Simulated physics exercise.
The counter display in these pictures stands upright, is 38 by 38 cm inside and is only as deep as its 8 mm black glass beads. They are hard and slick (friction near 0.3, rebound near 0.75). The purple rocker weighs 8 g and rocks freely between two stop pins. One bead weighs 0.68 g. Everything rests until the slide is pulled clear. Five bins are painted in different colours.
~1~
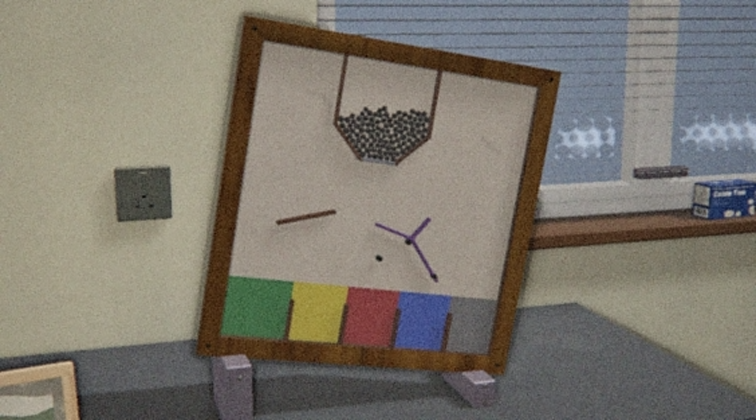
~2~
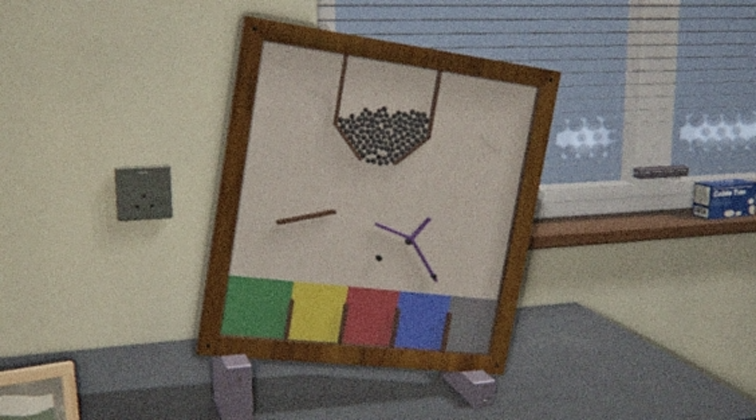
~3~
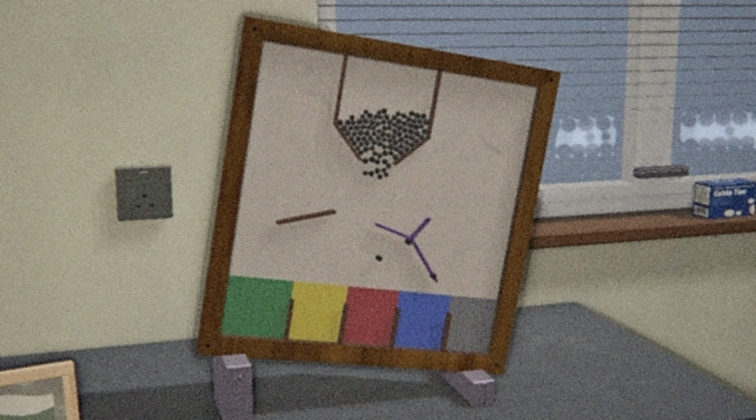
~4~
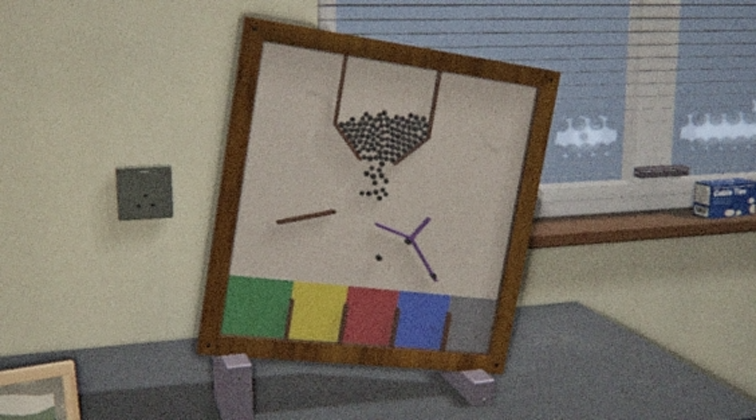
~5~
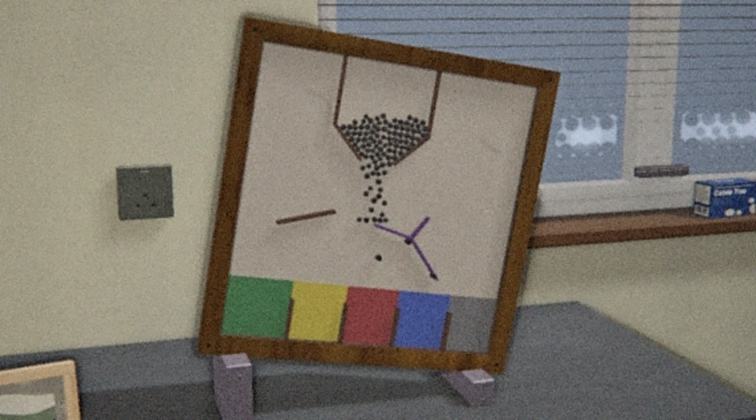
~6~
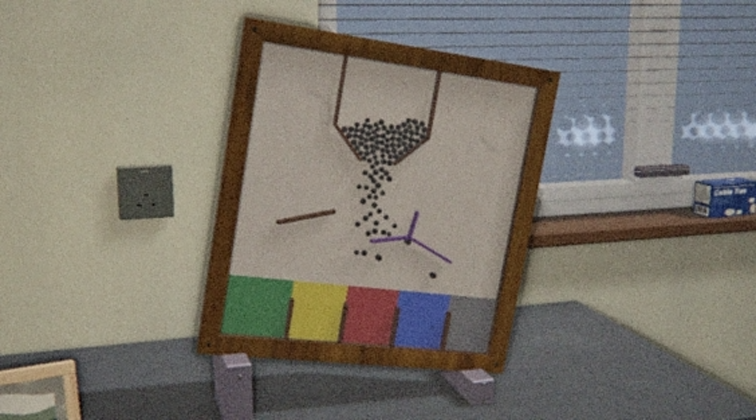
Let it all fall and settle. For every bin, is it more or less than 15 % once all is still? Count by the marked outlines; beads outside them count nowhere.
Red more, blue less, green less, yellow more, grey less than 15 %.
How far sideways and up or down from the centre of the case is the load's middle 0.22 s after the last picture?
About 3 cm left and 6 cm below.
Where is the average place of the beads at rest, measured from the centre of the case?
Some 6 cm left and 16 cm below.
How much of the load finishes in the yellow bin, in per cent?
About 60 per cent.
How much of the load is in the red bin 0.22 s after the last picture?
Roughly 10 per cent.
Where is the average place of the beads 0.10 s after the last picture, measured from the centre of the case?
Some 1 cm left and 1 cm above.
Then, 0.10 s later than the last picture, red 5 %, yellow 5 %; purple rocker left end down 10°.
Then, 0.22 s later than the last picture, red 10 %, yellow 25 %; purple rocker left end down 11°.
Then, 0.45 s later than the last picture, red 30 %, green 5 %, yellow 60 %; purple rocker left end down 11°.
All still 1.7 s after it, red 30 %, blue 5 %, green 5 %, yellow 60 %, grey 0 %; purple rocker right end down 45°.
